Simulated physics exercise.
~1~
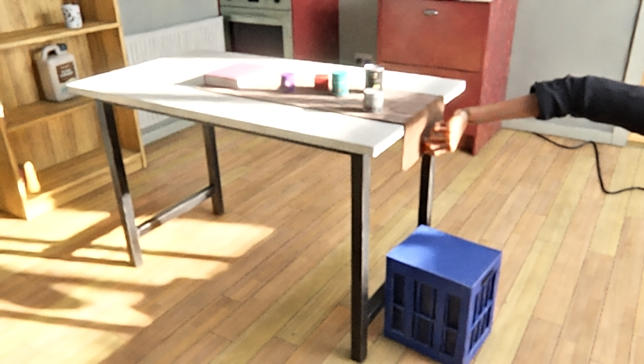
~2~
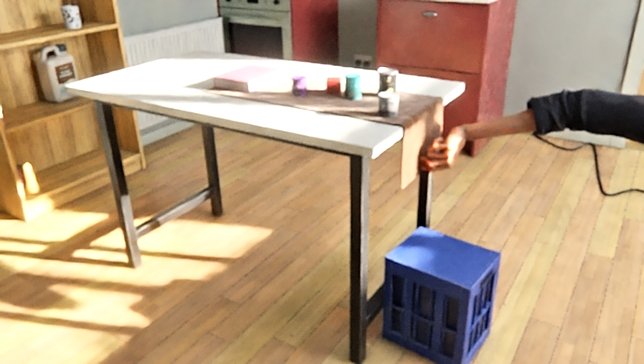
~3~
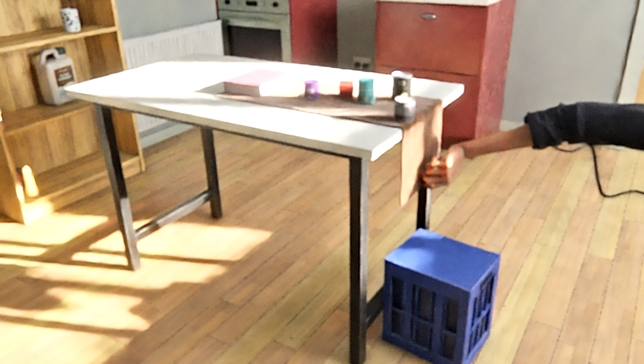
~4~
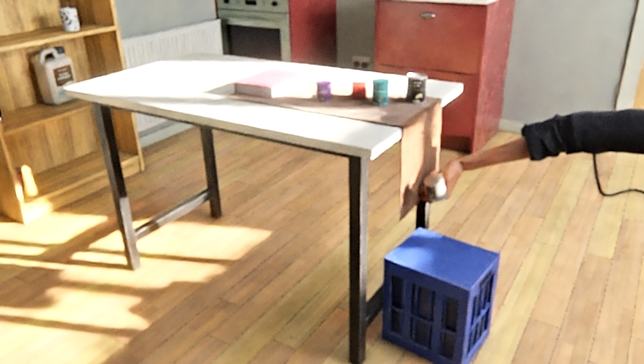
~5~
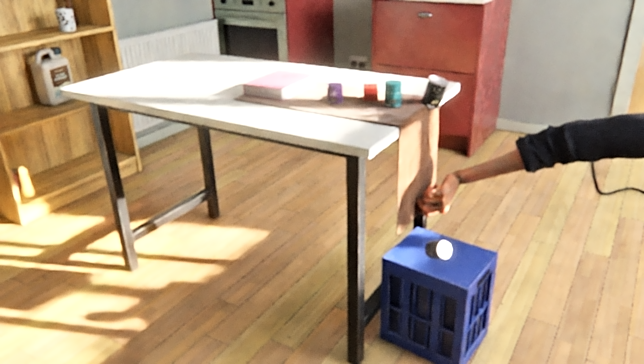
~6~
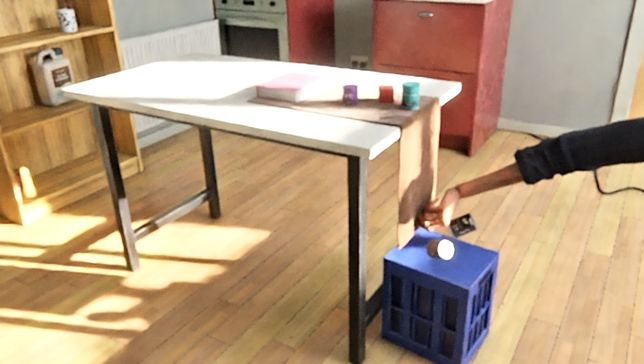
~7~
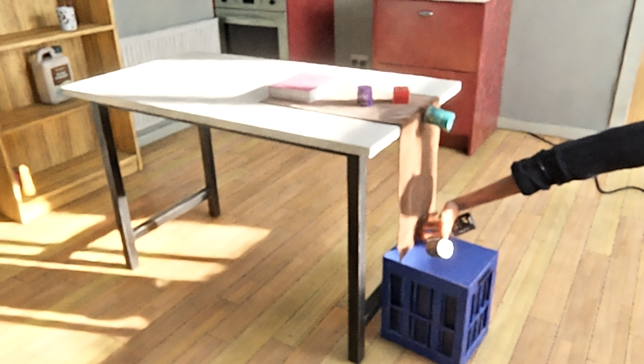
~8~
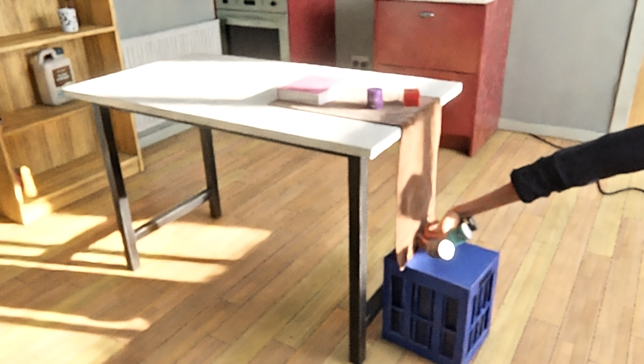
A brown scarf hangs over the right end of a white table, carrying a row of small things, in a sunlit room with a wooden floor, seen from a slightly swaying hand-held view. On it are a grey pot, a black can, a turquoise can, a red cube and a purple item, with a pink block behind. A dark-sleeved arm at the right draws the hem downward, and the row slides right. The grey pot drops toward the blue crate below, then the black can tips and falls. The turquoise can topples over last, leaving the red and purple things on the table.
